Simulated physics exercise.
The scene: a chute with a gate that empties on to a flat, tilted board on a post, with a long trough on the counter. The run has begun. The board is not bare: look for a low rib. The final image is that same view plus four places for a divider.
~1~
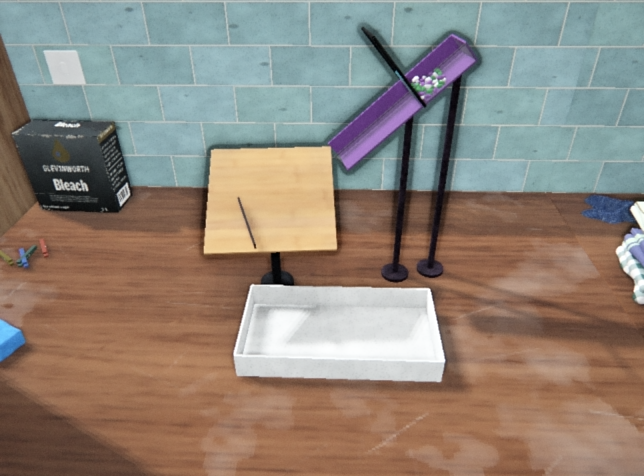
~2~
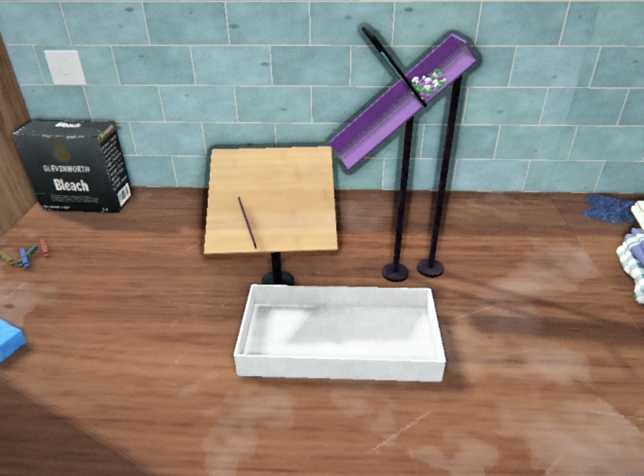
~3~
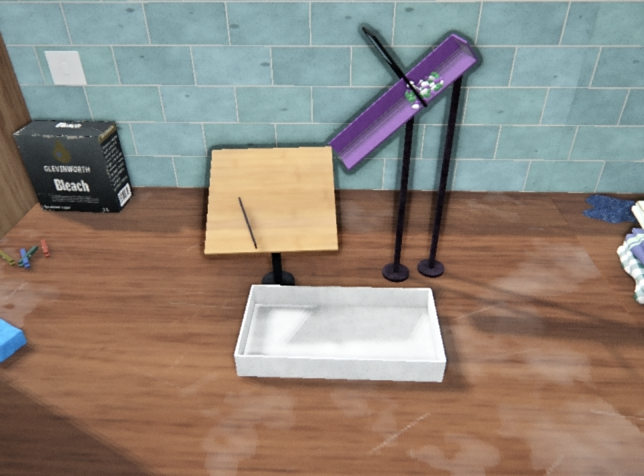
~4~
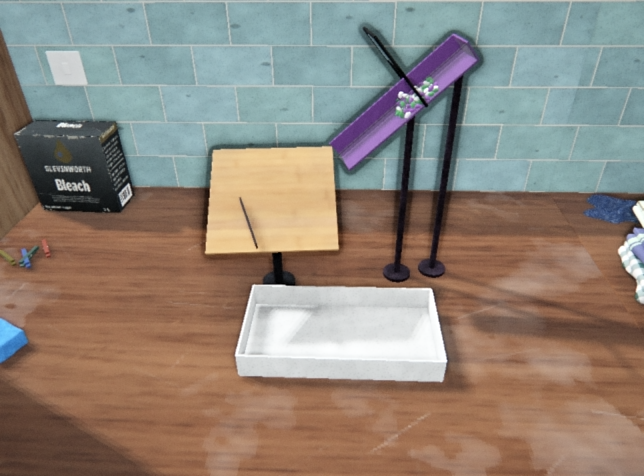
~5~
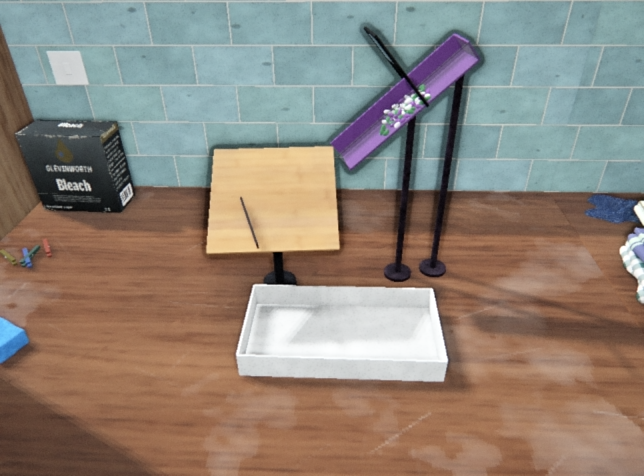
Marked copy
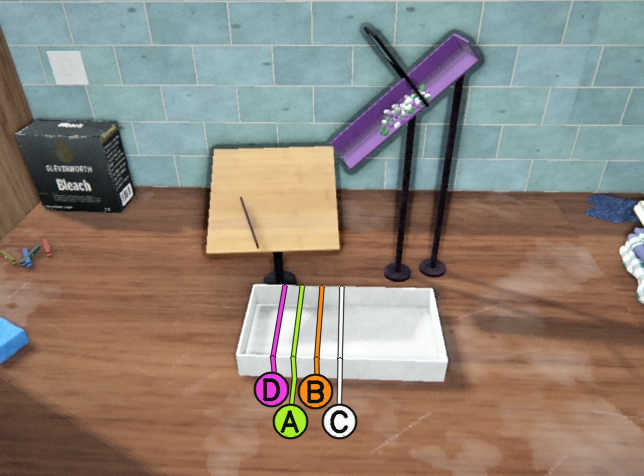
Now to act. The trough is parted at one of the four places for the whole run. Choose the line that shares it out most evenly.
Take D.
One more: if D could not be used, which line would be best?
A.
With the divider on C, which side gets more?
Left.
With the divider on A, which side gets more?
The left side.
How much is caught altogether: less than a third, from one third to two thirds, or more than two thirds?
It is more than two thirds.
On the marked copy, line A crosses the front rim at (293, 357); line B crosses the front rim at (316, 357); line C crosses the front rim at (340, 358); line D crosses the front rim at (272, 356).
For line A, of what is caught, most on the left of the divider, a small part on the right.
For line B, of what is caught, nearly all on the left of the divider, a stray few on the right.
For line C, of what is caught, nearly all on the left of the divider, a stray few on the right.
For line D, of what is caught, about half on the left of the divider, about half on the right.
